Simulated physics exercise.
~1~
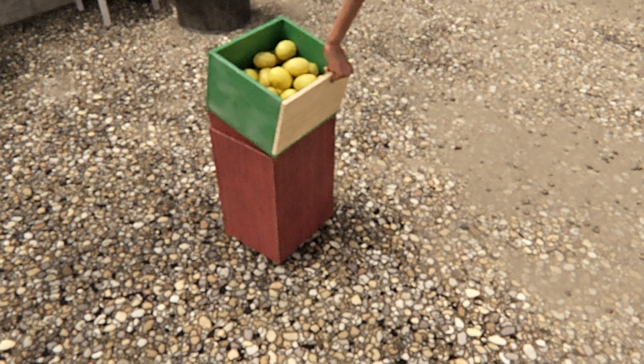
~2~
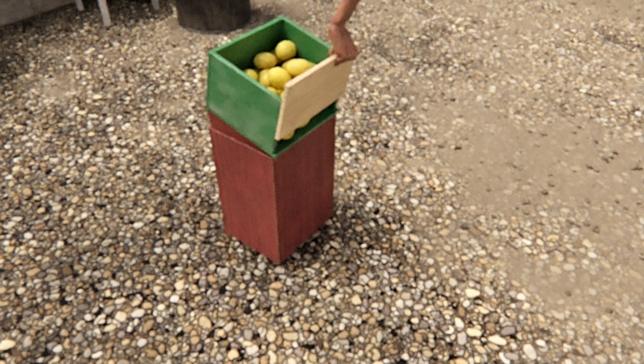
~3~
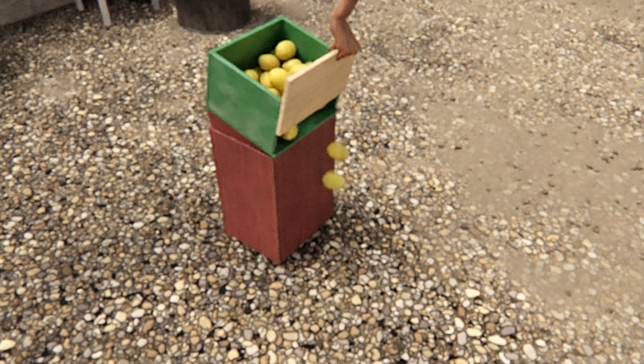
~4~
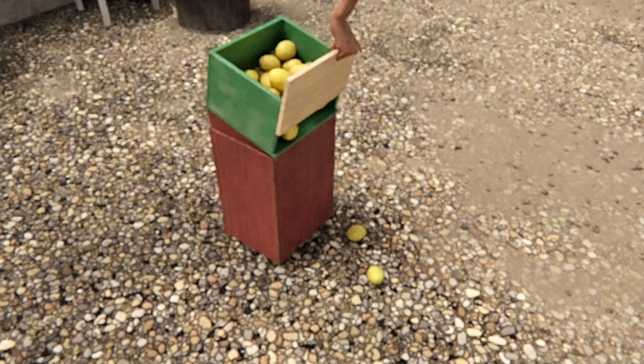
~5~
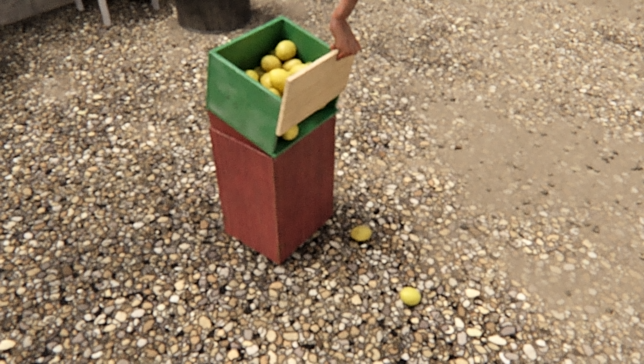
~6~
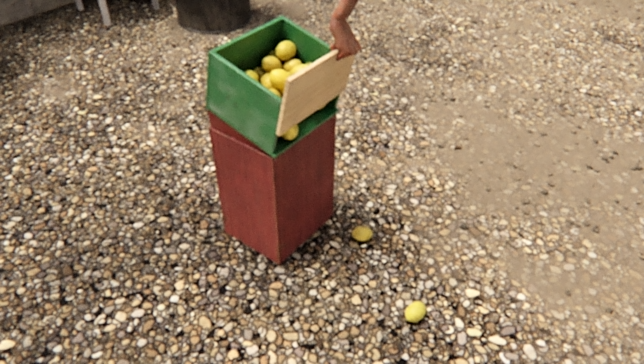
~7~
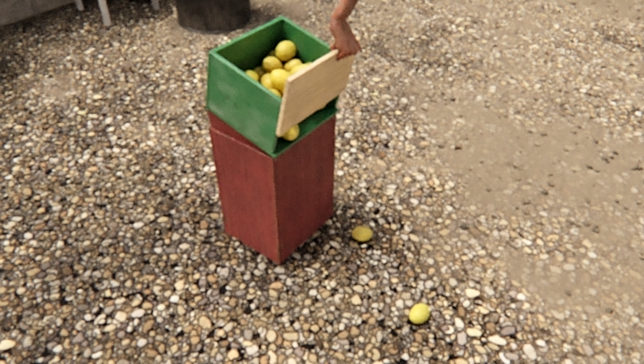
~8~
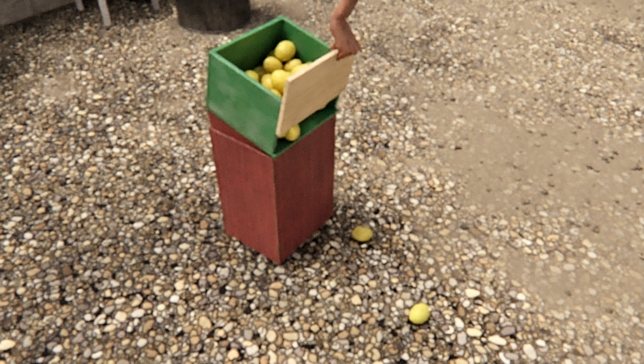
The clip shows a hand lifting a pale gate on a green box of lemons atop a reddish block. Two lemons drop onto the pebbly ground, one settling near the block and the other rolling farther right before stopping, while the rest stay in the box.
